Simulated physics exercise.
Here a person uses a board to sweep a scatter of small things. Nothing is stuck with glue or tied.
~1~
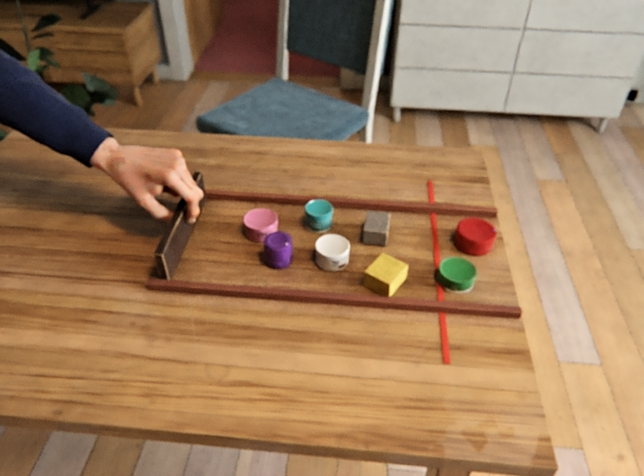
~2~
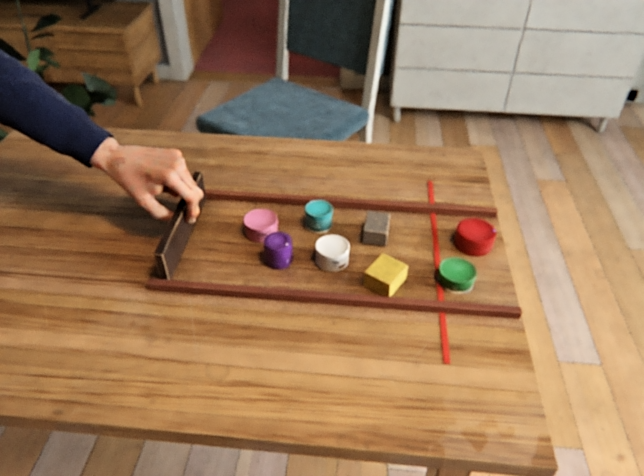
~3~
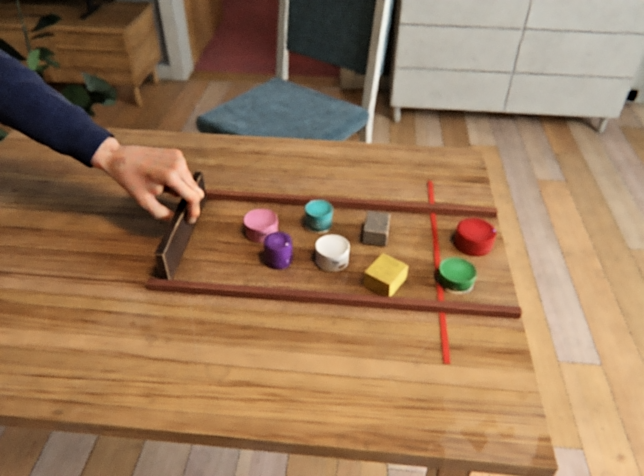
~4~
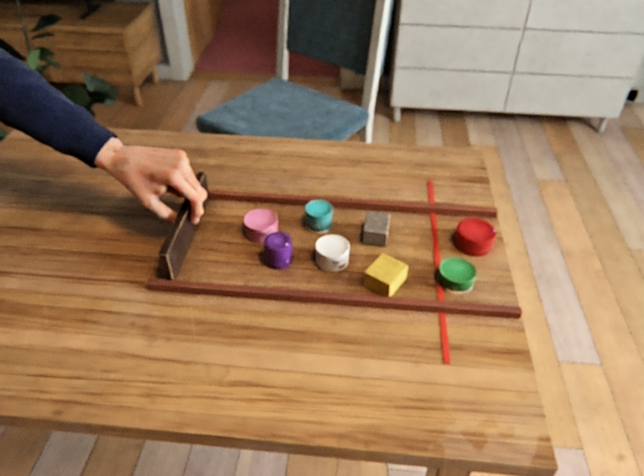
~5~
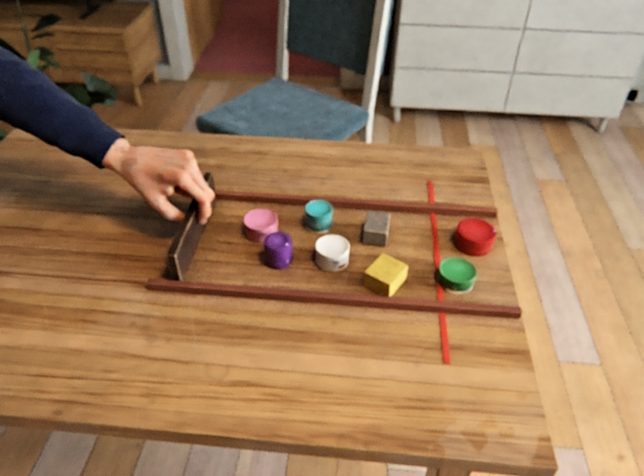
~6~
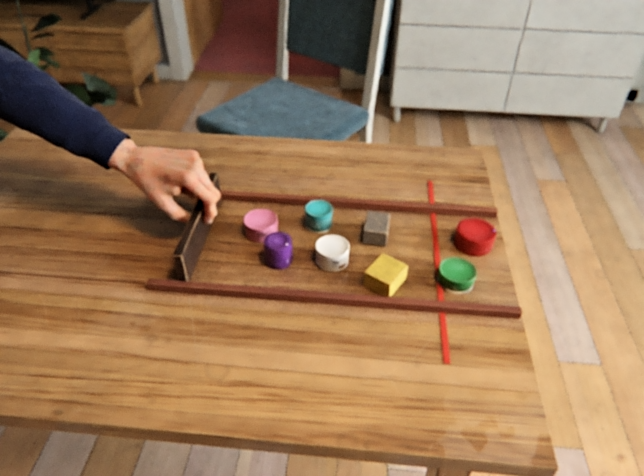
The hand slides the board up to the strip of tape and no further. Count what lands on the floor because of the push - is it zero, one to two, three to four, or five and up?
Spilled: A single one or a pair.
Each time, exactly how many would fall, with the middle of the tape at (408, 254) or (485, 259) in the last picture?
The floor gets 0 the first time and 4 the second.
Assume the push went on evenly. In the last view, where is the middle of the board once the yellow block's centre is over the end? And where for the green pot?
Its middle is around (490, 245) and around (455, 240).
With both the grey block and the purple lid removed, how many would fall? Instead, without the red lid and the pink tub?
Going first to second: 0 and 0.
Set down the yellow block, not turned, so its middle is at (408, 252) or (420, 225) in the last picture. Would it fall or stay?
Yellow block: Holds firm; holds firm.
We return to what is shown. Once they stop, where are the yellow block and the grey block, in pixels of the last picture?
The first comes to rest at (460, 290), and the second at (479, 232).
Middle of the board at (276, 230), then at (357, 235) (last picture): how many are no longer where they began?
First 3, then 6.
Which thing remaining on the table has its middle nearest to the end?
The green pot is the one.
Early on, none off yet; red lid at rest near (475, 237); green pot at rest near (456, 275); yellow block at rest near (386, 275).
Finally, the number that fall off is one or two; lost, red lid.
